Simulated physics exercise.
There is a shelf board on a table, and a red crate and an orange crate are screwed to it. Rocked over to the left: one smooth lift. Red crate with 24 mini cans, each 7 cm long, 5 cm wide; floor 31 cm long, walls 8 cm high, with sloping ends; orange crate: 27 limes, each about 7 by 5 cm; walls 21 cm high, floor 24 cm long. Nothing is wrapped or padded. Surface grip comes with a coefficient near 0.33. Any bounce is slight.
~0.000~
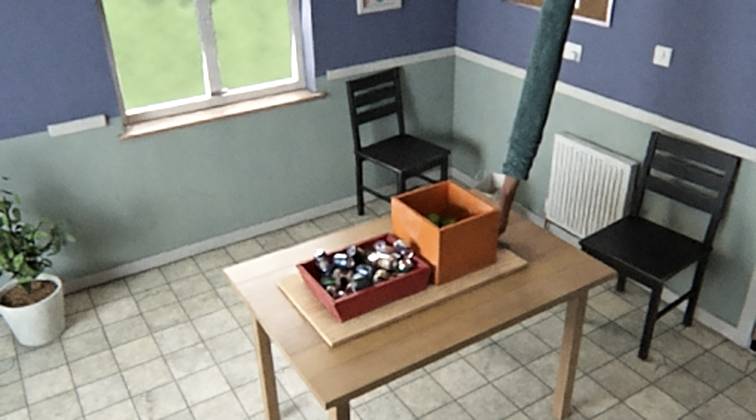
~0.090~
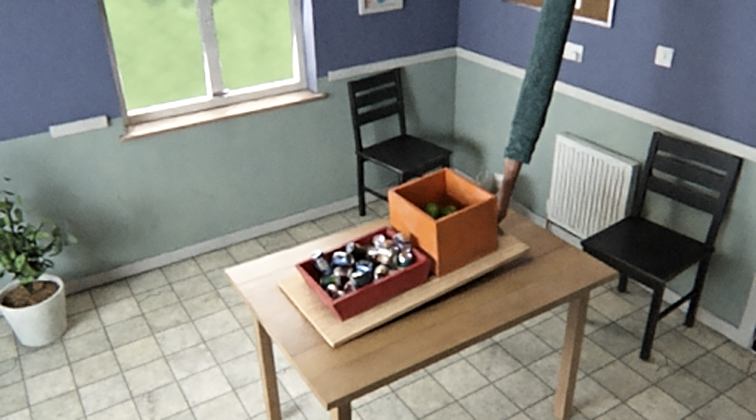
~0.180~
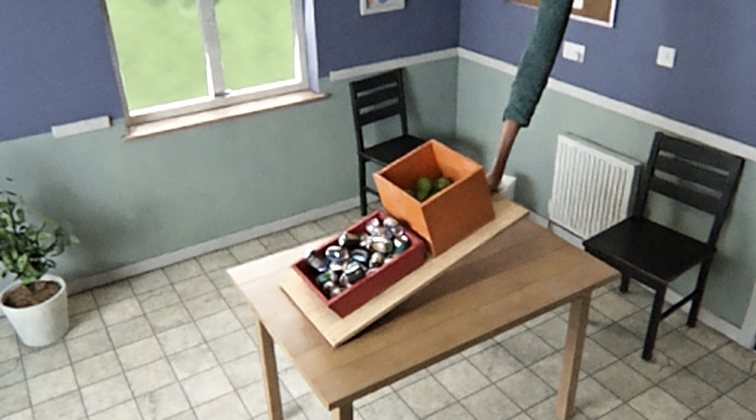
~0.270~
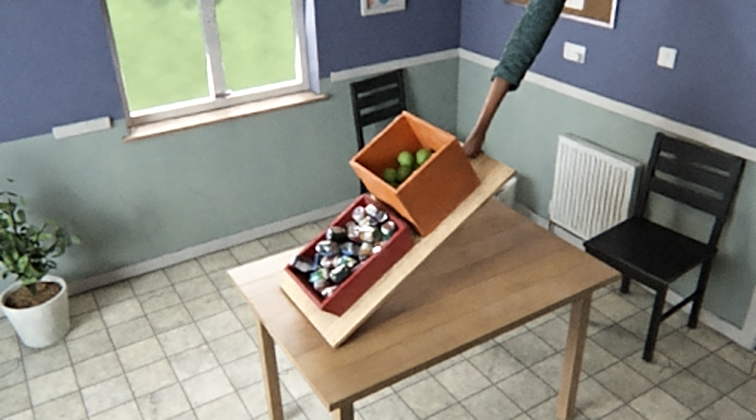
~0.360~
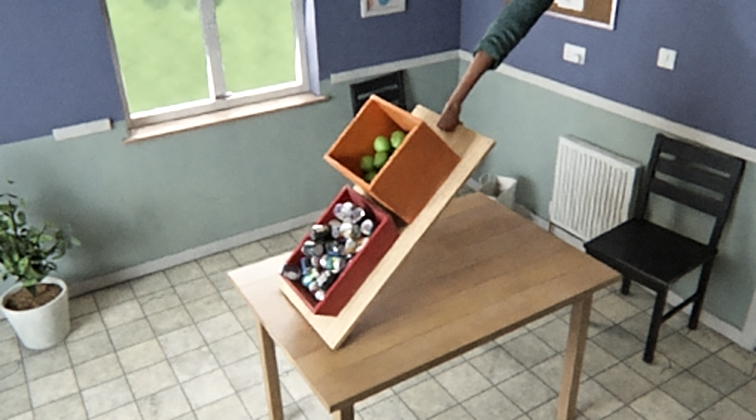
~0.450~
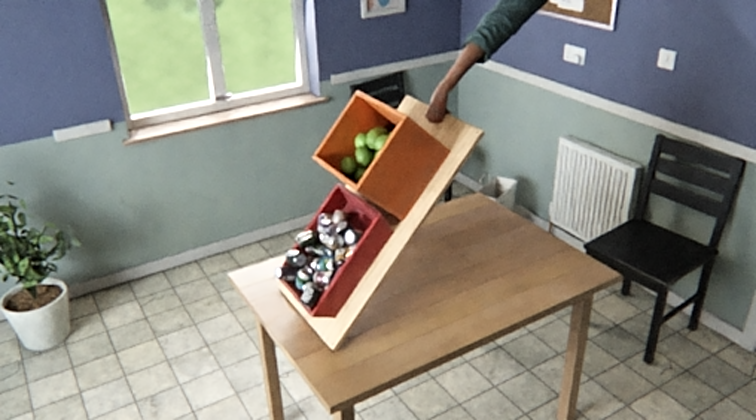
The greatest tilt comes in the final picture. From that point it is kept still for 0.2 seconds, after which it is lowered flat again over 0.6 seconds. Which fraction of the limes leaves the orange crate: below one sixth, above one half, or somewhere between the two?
I expect the loss to be smaller than a sixth.
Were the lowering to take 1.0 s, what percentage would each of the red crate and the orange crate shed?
Red crate 40, orange crate 0 per cent.
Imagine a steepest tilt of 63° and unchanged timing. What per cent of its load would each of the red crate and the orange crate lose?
Red crate 70, orange crate 70 per cent.
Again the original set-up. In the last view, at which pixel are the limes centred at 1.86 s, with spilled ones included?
Centred roughly at (441, 251).
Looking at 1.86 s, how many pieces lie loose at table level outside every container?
I'd say close to 1 in all.
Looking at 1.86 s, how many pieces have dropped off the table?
Number of pieces - roughly 6.
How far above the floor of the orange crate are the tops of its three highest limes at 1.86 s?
Near 12 centimetres, I'd say.
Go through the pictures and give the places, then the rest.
In the first picture (we follow the rim corner now nearest the camera), orange crate at (441, 229); red crate at (335, 302); tilt 0°; nothing out yet.
The second picture shows orange crate at (437, 221); red crate at (334, 302); tilt 5°.
The third picture shows orange crate at (423, 204); red crate at (329, 302); tilt 17°.
The fourth picture shows orange crate at (397, 191); red crate at (321, 306); tilt 30°.
The fifth picture shows orange crate at (370, 186); red crate at (315, 310); tilt 42°.
The sixth picture shows orange crate at (358, 186); red crate at (312, 313); tilt 47°; nothing out yet.
After 0.67 s, tilt 47°; 3 of 24 out of the red crate and 0 of 27 out of the orange crate.
After 0.96 s, tilt 22°; 6 of 24 out of the red crate and 0 of 27 out of the orange crate.
After 1.35 s, tilt 0°; 7 of 24 out of the red crate and 0 of 27 out of the orange crate.
When it is over (at 1.86 s), 7 of 24 out of the red crate and 0 of 27 out of the orange crate. Asked share, 0 of 27, 0 per cent.
